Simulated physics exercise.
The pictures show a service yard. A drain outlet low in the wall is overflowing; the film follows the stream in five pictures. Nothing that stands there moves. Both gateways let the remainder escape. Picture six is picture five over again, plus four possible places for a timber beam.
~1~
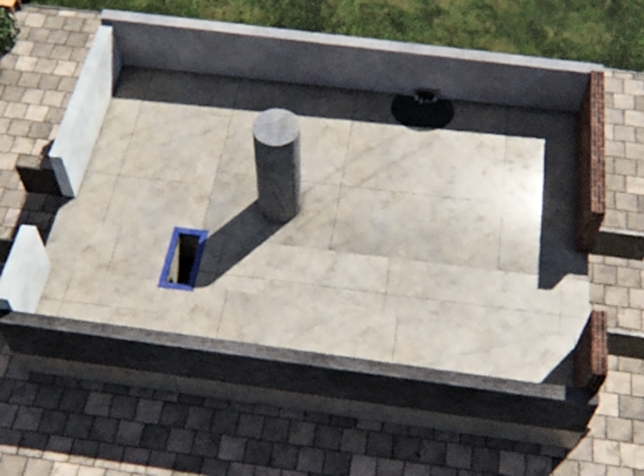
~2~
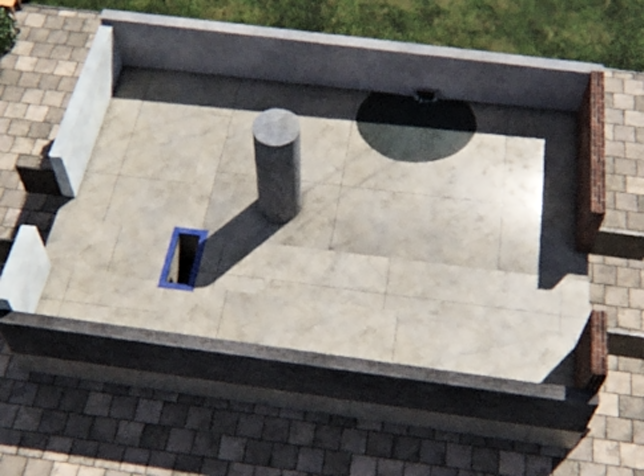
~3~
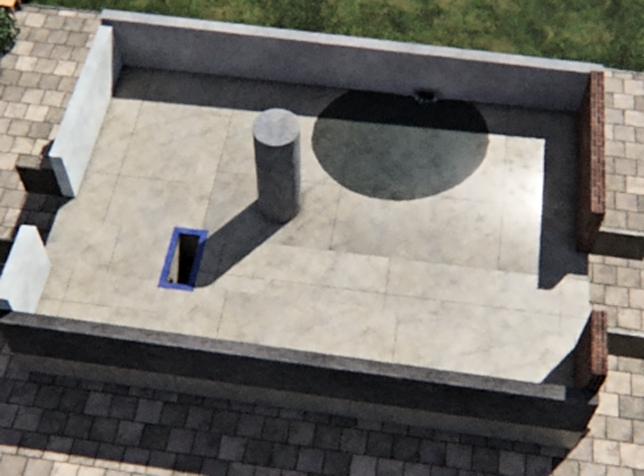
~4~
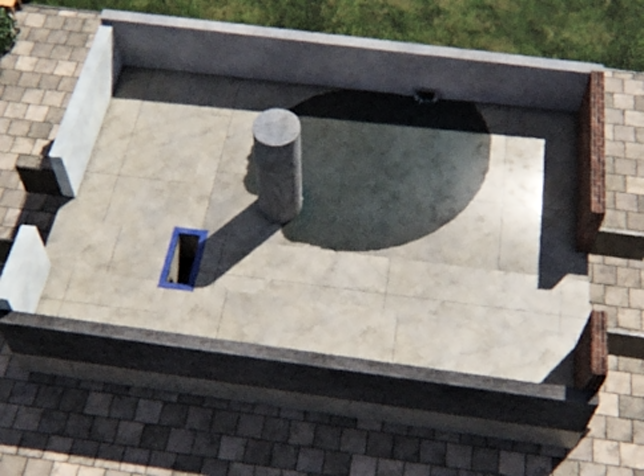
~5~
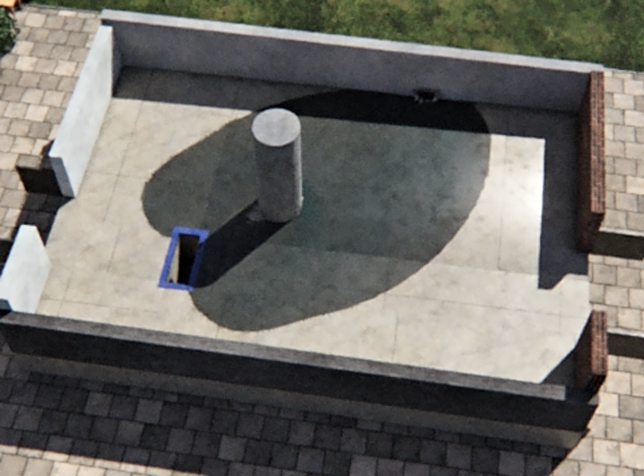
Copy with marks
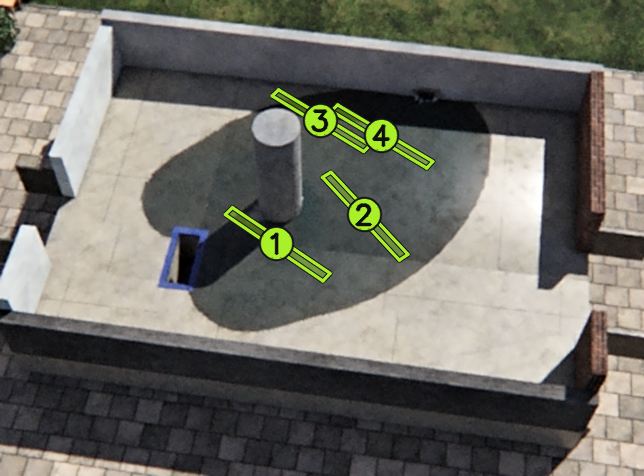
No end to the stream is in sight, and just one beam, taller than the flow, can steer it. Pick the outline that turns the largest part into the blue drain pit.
3 is best.
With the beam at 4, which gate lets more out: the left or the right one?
The left one.
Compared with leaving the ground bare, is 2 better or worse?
It is worse.
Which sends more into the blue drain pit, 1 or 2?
That would be 2.
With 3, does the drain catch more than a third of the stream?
No, it does not.
On the marked copy, 1 from (228, 211) to (326, 277); 2 from (326, 174) to (403, 257); 3 from (275, 92) to (366, 148); 4 from (334, 107) to (429, 164).
Choosing 1, about 8 % of the stream runs into the blue drain pit, about 86 % out by the gates.
Choosing 2, about 12 % of the stream runs into the blue drain pit, about 79 % out by the gates.
Choosing 3, about 17 % of the stream runs into the blue drain pit, about 77 % out by the gates.
Choosing 4, about 9 % of the stream runs into the blue drain pit, about 83 % out by the gates.
